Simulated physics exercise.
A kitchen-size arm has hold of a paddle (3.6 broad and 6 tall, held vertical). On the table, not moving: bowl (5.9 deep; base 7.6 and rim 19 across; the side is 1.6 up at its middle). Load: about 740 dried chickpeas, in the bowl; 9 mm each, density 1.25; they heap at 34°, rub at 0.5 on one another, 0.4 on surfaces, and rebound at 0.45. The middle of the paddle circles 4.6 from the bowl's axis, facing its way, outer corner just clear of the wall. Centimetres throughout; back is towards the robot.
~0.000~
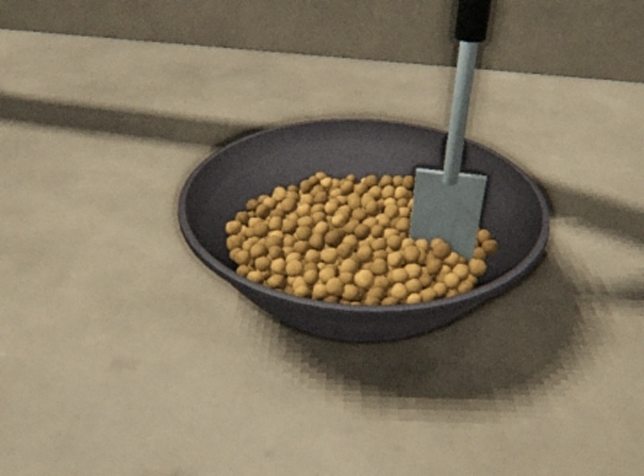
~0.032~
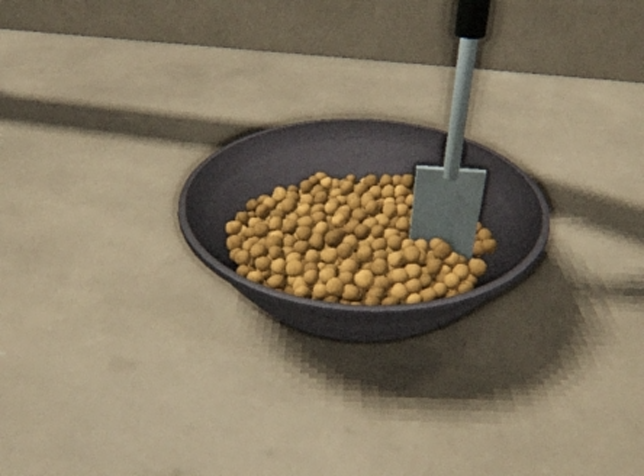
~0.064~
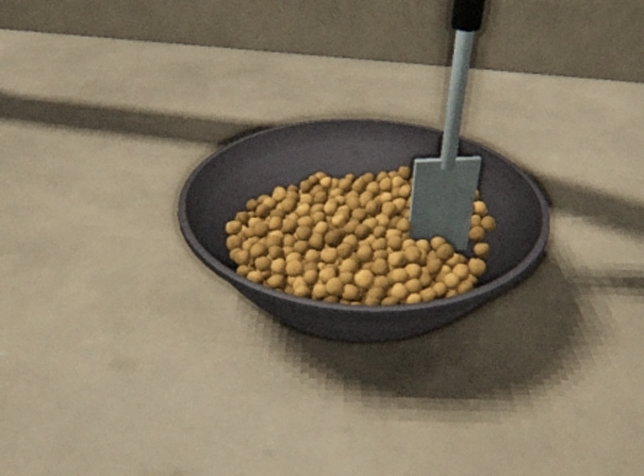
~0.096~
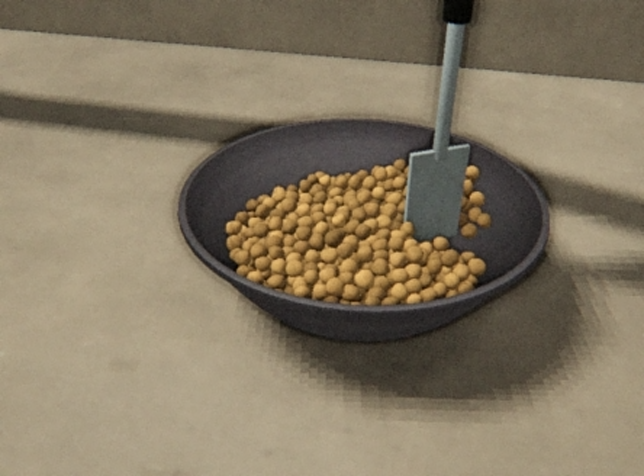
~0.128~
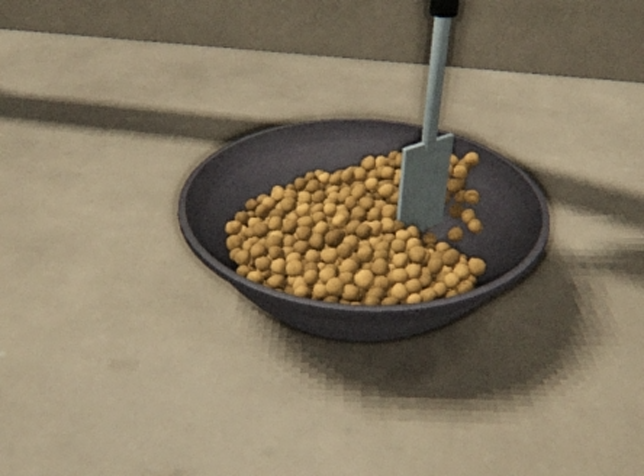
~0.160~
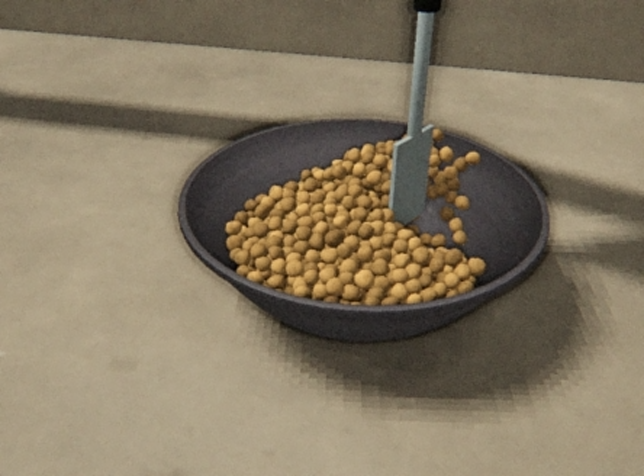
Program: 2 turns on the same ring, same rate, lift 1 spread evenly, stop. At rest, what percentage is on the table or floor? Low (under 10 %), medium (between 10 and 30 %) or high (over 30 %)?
A low share, under 10 %, ends on the table or floor.
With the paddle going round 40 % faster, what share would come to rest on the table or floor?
It would be near 10 per cent.
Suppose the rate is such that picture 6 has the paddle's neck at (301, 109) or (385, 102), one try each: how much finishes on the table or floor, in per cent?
Some 40 and 15 per cent.
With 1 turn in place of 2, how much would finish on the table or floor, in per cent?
It would be near 5 per cent.
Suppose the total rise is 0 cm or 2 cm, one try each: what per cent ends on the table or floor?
Some 10 and 5 per cent.
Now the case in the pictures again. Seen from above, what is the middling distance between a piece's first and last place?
About 7 cm.
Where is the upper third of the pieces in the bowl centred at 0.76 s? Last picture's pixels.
Near (450, 248).
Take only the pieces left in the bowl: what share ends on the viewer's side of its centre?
Some 45 per cent.
After 0.76 s, 321° round, highest piece 8 above the table; 715 in the bowl, 23 on the table or floor, 4 in flight or on the tool.
After 1.37 s, 221° round, highest piece 7 above the table; 701 in the bowl, 41 on the table or floor.
After 1.87 s, 0° round, highest piece 6 above the table; 700 in the bowl, 42 on the table or floor.
After 2.57 s, 0° round, highest piece 6 above the table; 700 in the bowl, 42 on the table or floor.
In the end, 700 in the bowl, 42 on the table or floor. That is 6 % on the table or floor.
